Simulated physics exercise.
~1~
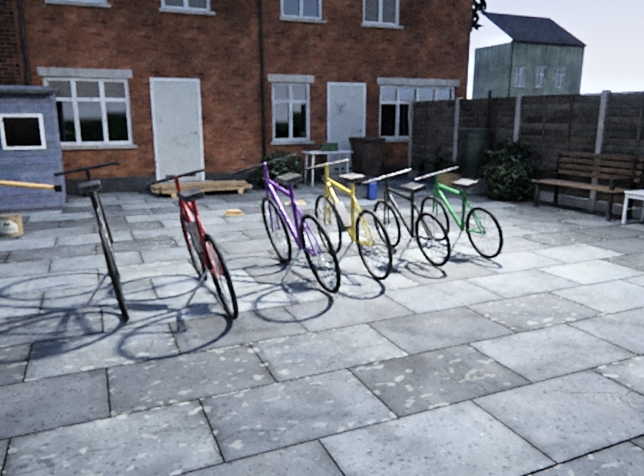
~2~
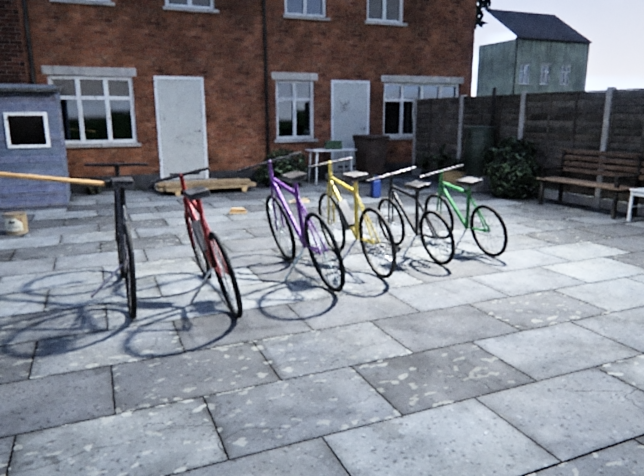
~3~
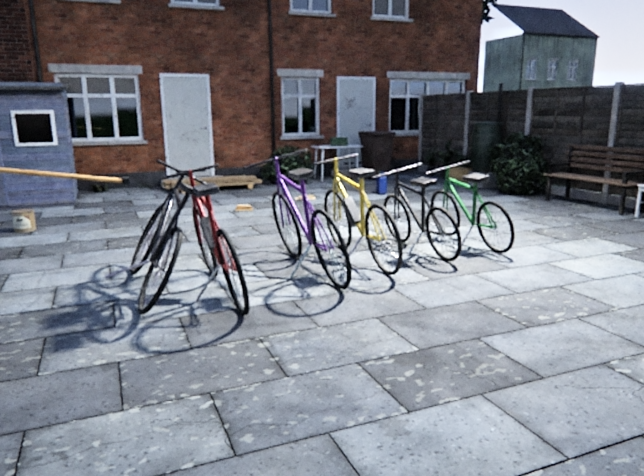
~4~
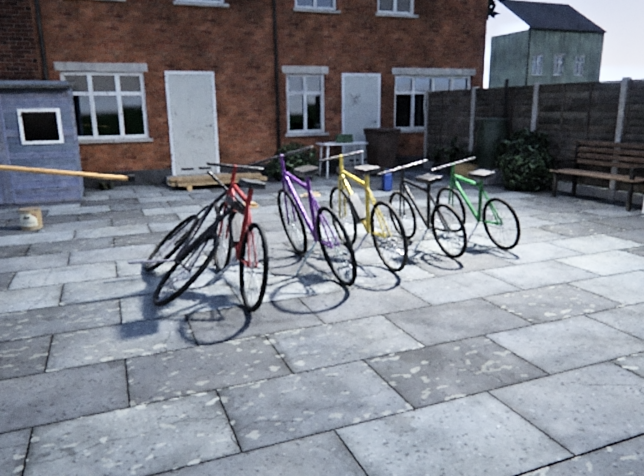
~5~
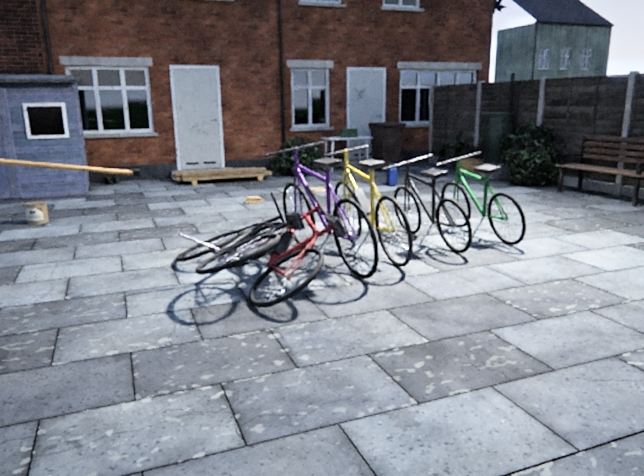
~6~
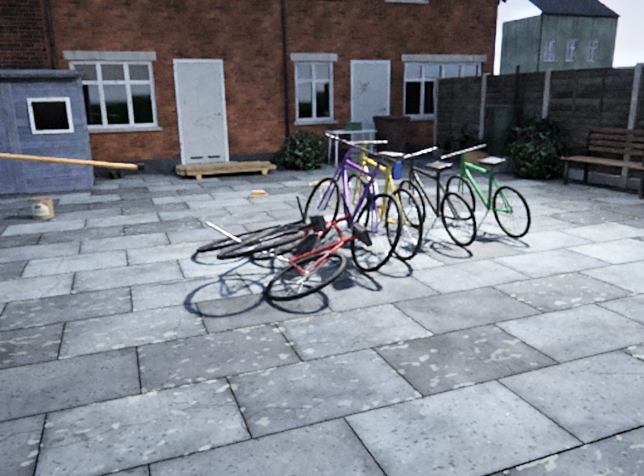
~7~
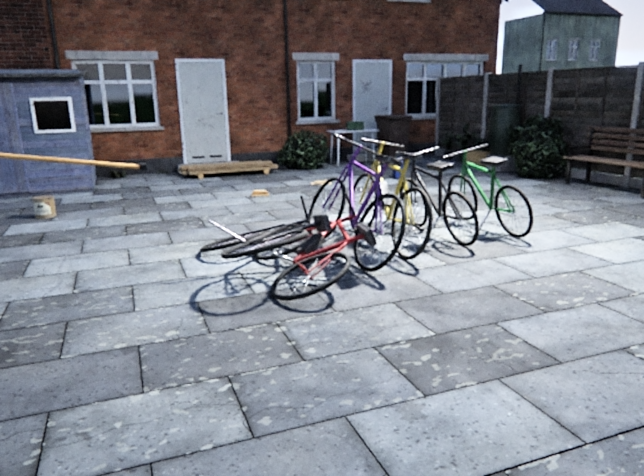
Six bicycles stand in a row across a paved yard, seen from slightly above, with brick houses and a dark fence behind. A dark one is at the left, then red, purple, yellow, a dark one and green. A pale wooden pole reaches in from the left, and the first bicycle tips right into the red one. Both topple and end up flat on the slabs in a tangle. The purple bicycle then tilts over against the yellow, which leans too, while the last two at the right remain standing.
